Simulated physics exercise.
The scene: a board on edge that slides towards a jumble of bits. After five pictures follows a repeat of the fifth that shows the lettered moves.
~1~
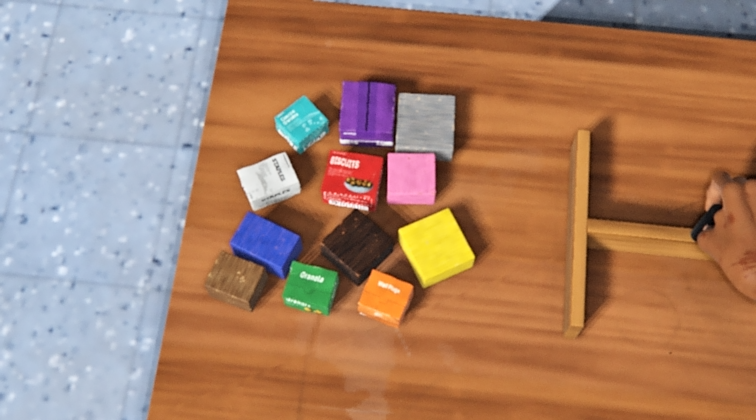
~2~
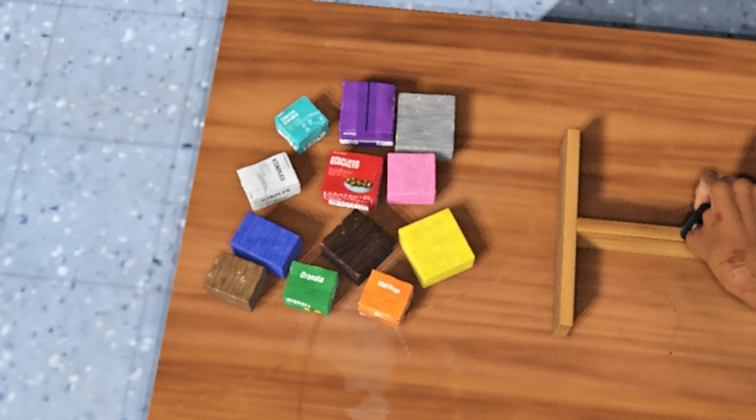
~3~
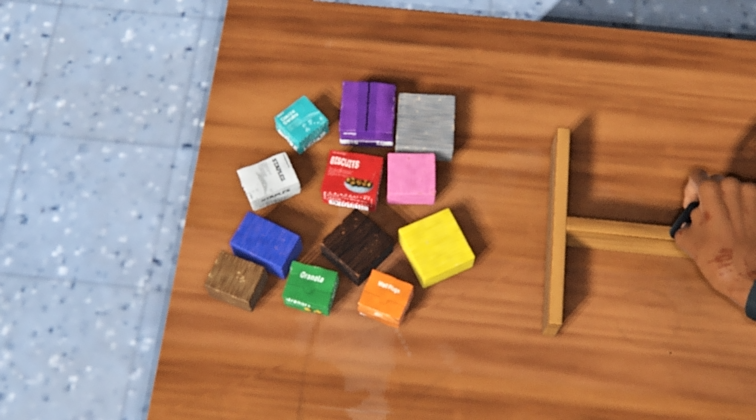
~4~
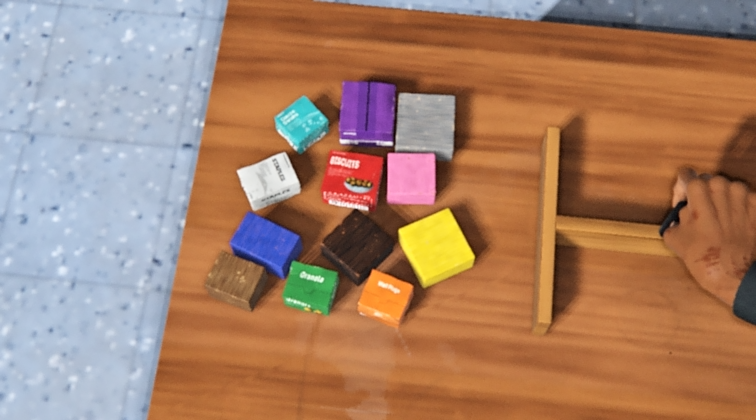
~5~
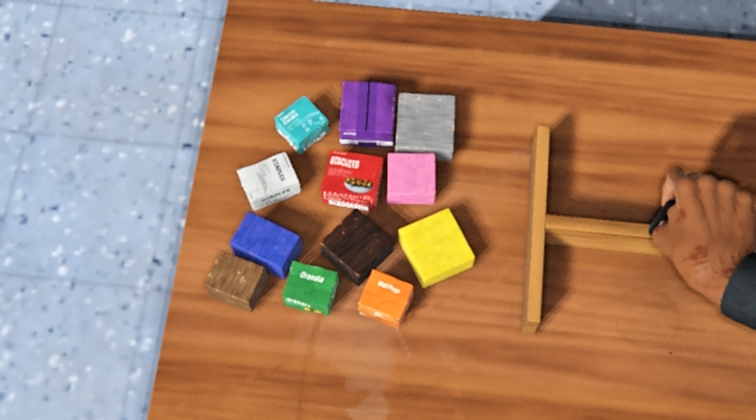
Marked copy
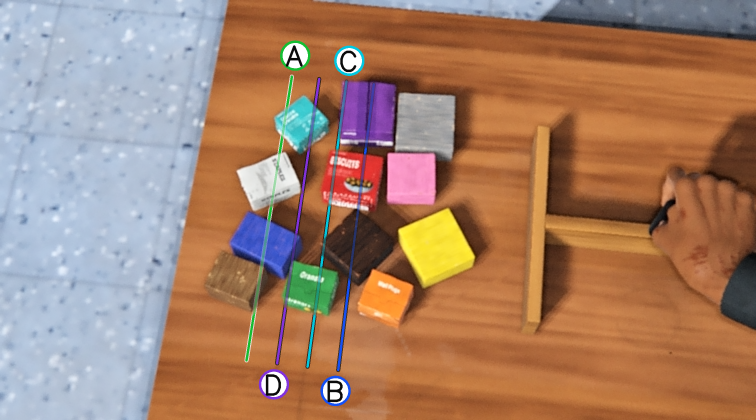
On a wooden tabletop seen from above, with pale blue speckled floor along the left, the camera stays still. Loosely clustered left of centre are turquoise, purple, grey, white, red, pink, blue, black, yellow, brown, green and orange blocks and boxes, with a T-shaped wooden pusher to their right. A hand grips its handle and slides the upright board a short way left, while the pieces stay put.
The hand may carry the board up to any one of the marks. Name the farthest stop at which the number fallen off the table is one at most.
Stop at C.
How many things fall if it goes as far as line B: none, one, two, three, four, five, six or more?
By then, none.
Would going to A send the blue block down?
Yes.
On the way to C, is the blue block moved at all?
Yes.
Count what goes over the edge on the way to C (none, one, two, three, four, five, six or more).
The count is none.
On the marked copy, A at (271, 210); B at (357, 219); C at (328, 216); D at (299, 213).
Following C. Soon after the start, board (464, 212); yellow block (417, 239); brown block (237, 282).
Later, board (389, 205); white box (244, 177); turquoise box (258, 124).
In the end, board (332, 199); white box (197, 165); blue block (183, 245); none fallen.
As for the rest, A drops three; B is within the limit but short; D drops three.
